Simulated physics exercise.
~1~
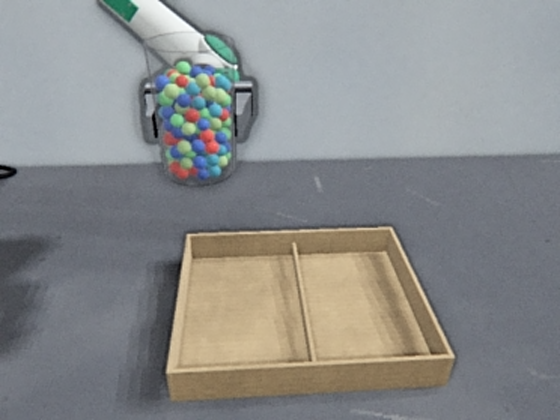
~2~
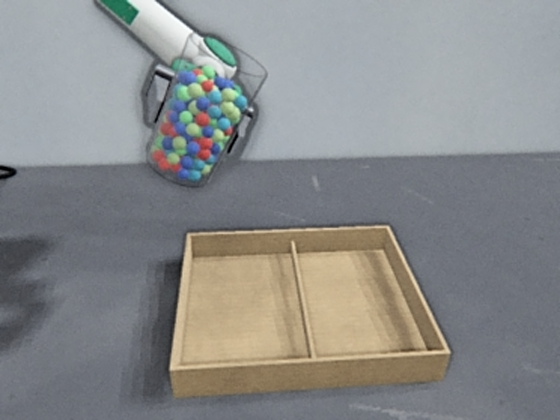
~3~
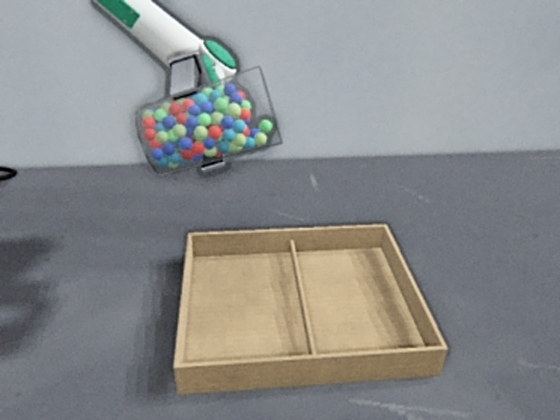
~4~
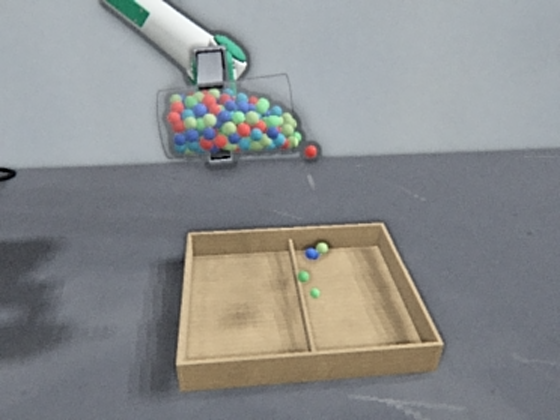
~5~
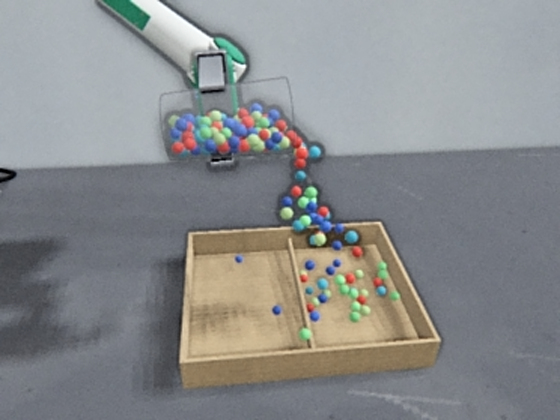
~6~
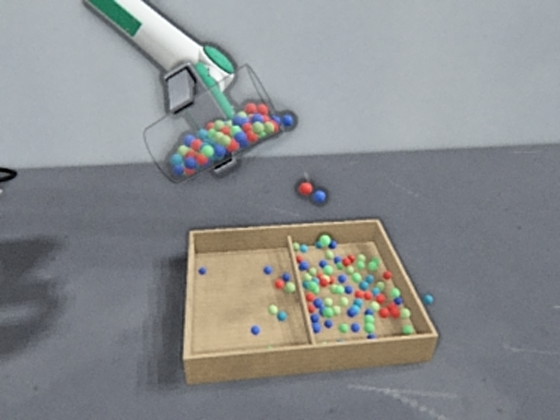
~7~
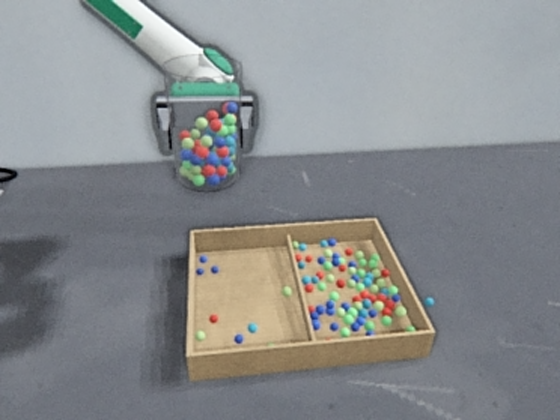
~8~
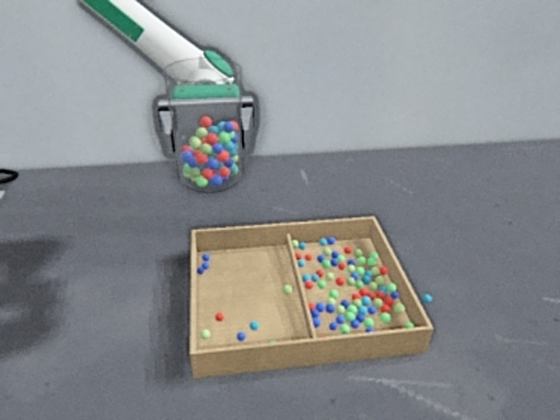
Robot arm tipping a clear beaker of colourful balls over a divided wooden tray, spilling many mostly right, then righting it part-full.
